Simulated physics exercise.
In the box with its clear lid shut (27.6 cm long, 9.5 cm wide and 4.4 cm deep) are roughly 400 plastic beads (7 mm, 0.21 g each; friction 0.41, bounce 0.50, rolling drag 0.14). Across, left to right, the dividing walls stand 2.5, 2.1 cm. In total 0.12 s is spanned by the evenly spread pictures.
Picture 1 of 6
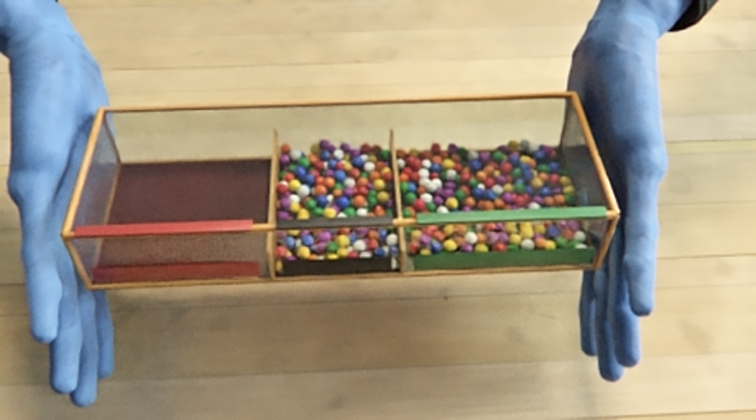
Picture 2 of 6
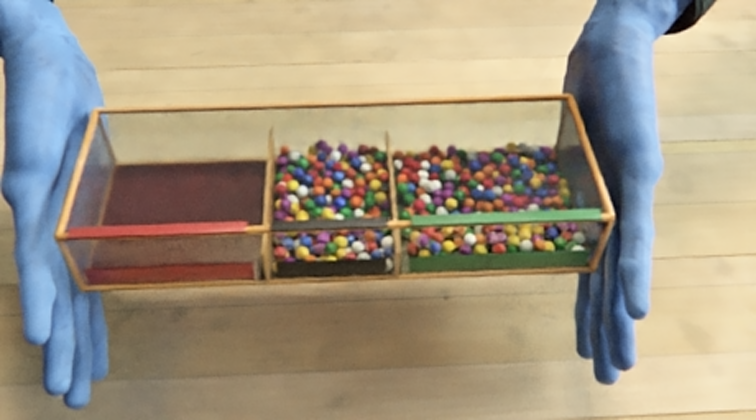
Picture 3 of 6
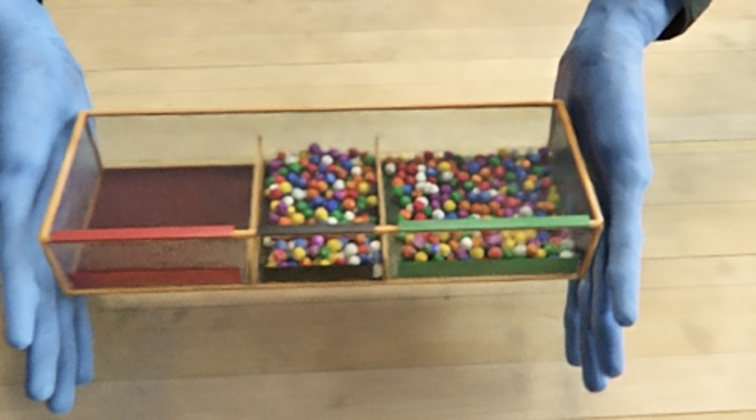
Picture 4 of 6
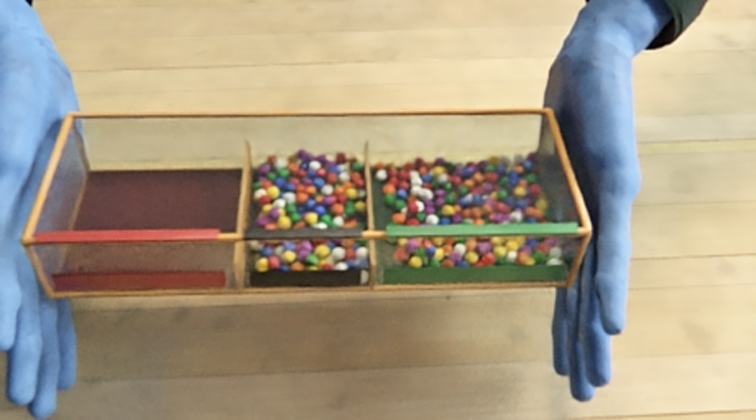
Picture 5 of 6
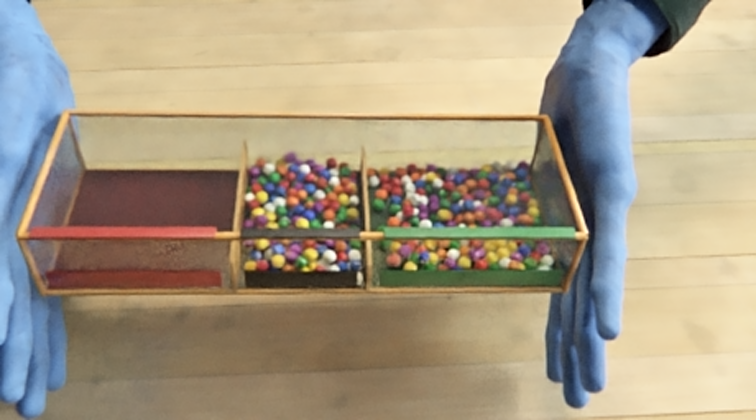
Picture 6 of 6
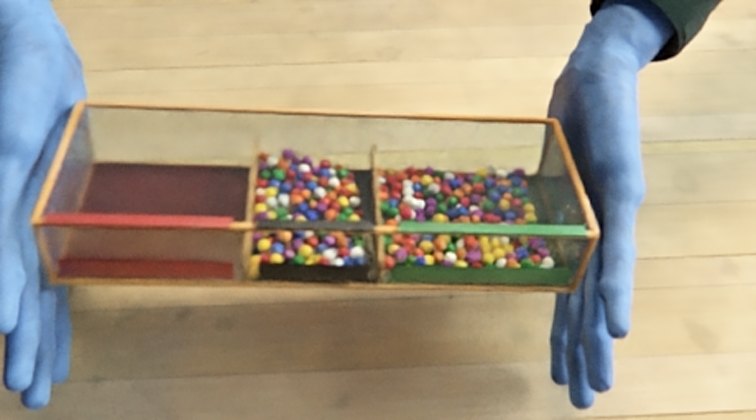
Clear-lidded box of colourful beads held between two blue hands, drifting slightly left, then edging back right while tilting slightly.
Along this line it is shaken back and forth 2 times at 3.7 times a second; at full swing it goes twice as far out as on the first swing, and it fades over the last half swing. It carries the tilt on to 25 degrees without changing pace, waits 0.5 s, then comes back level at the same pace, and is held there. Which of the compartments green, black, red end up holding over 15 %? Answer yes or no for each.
Green - yes; black - yes; red - no.
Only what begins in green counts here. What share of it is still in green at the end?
Kept share: Approx. 100 per cent.
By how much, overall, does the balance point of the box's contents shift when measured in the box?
Around 3.5 centimetres.
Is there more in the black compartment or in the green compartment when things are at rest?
Larger share at rest: In the green compartment.
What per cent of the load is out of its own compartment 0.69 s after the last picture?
At that moment, I'd say around 15 percent.
Then, 0.38 s after the last picture, tilt 25 degrees; green 60 %, black 40 %; middle of all pieces near (460, 204).
Then, 0.69 s after the last picture, tilt 25 degrees; green 65 %, black 35 %; middle of all pieces near (453, 217).
Then, 0.97 s after the last picture, tilt 8 degrees; green 65 %, black 35 %; middle of all pieces near (466, 189).
Then, 1.24 s after the last picture, tilt 0 degrees; green 65 %, black 35 %; middle of all pieces near (470, 178).
In the end, green 65 %, black 35 %, red 0 %.
